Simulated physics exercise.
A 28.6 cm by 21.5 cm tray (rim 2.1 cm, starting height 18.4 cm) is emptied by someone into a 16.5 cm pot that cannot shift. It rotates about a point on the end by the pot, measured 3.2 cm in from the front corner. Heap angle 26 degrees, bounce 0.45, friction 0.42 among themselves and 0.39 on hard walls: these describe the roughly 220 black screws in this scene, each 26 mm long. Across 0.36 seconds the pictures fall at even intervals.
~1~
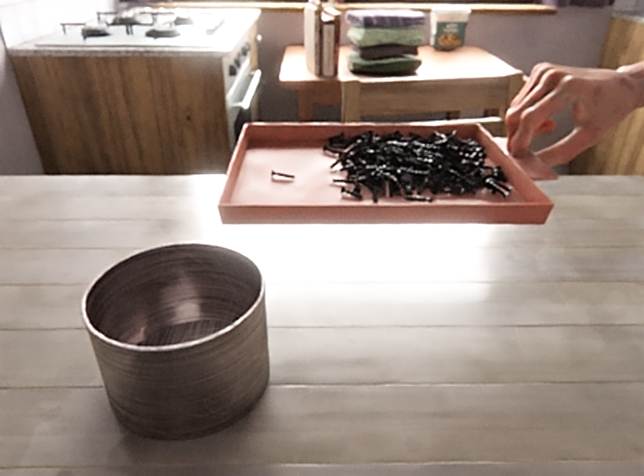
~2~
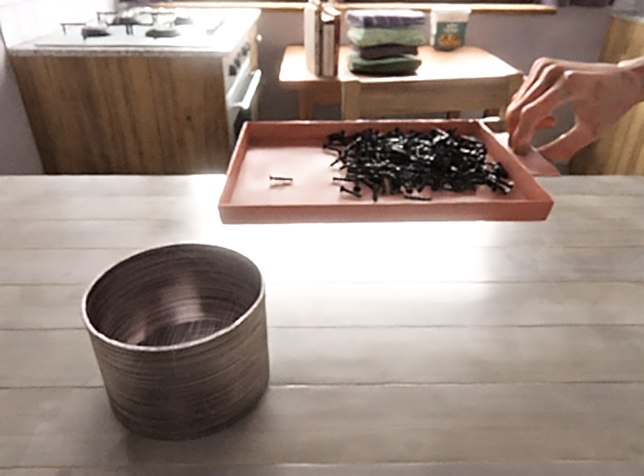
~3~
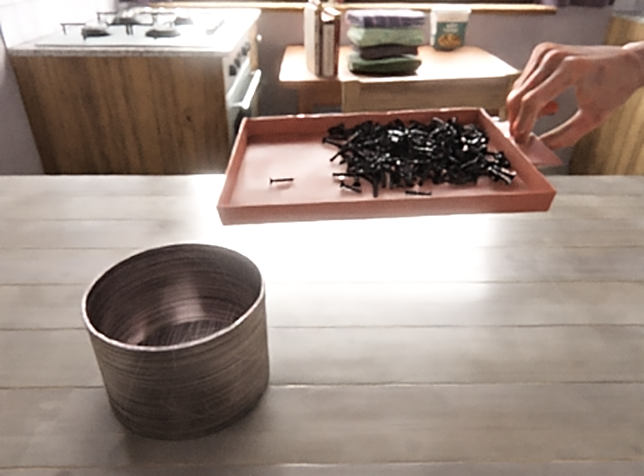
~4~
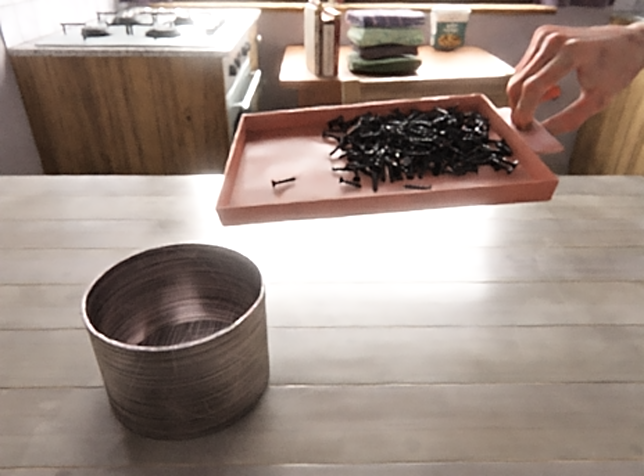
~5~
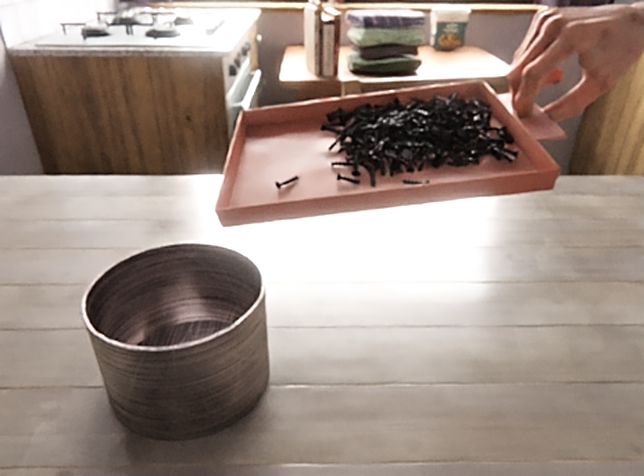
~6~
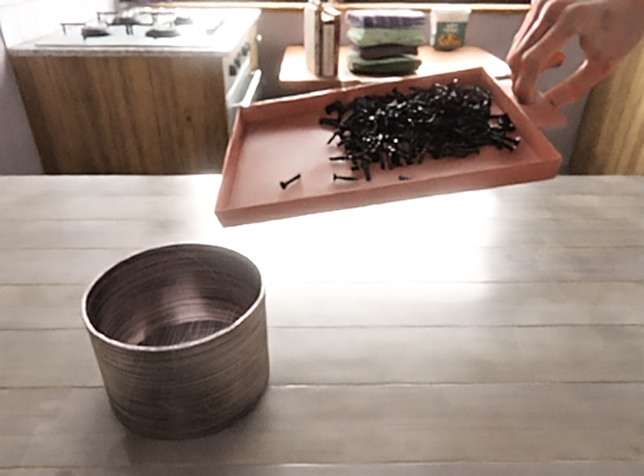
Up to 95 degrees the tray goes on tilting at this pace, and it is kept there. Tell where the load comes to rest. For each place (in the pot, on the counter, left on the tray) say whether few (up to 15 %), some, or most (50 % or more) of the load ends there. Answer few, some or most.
Pot: Most; counter: Few; tray: Few.
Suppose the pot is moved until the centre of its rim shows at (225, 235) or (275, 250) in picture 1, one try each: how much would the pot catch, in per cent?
First try about 5 per cent, second try about 0 per cent.
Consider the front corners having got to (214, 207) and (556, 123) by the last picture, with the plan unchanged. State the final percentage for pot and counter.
Pot: 75, counter: 25.
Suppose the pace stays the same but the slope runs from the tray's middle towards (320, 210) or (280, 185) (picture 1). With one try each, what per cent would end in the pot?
First try: About 75 percent; second try: About 65 percent.
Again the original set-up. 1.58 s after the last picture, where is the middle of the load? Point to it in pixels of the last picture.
Estimated centre of load: Around (223, 172).
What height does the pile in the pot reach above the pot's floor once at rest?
Top level: Approx. 3.0 cm.
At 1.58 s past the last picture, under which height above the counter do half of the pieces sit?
I'd say near 24 cm.
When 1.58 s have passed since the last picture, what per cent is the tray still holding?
Load share: Around 90%.
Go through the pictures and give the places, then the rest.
Tray tilt 0 degrees, front corners at (220, 203) and (550, 203); middle of the pieces at (412, 160); pot at (177, 287), in the first frame.
Tray tilt 1 degrees, front corners at (220, 204) and (551, 199); middle of the pieces at (413, 157), in the second frame.
Tray tilt 3 degrees, front corners at (219, 205) and (552, 190), lowest corner left front; middle of the pieces at (413, 149), in the third frame.
Tray tilt 6 degrees, front corners at (218, 206) and (554, 179), lowest corner left front; middle of the pieces at (413, 139), in the fourth frame.
Tray tilt 9 degrees, front corners at (217, 208) and (556, 168), lowest corner left front; middle of the pieces at (413, 130), in the fifth frame.
Tray tilt 12 degrees, front corners at (216, 209) and (557, 156), lowest corner left front; middle of the pieces at (413, 121); pot at (177, 287), in the sixth frame.
Then, 0.94 s after the last picture, tilt 51 degrees; the tray holds 95 %, the pot 0 %.
Then, 1.58 s after the last picture, tilt 76 degrees; the tray holds 90 %, the pot 5 %.
Then, 2.25 s after the last picture, tilt 95 degrees; the tray holds 0 %, the pot 95 %.
In the end, pot 100 %, counter 0 %, tray 0 %.
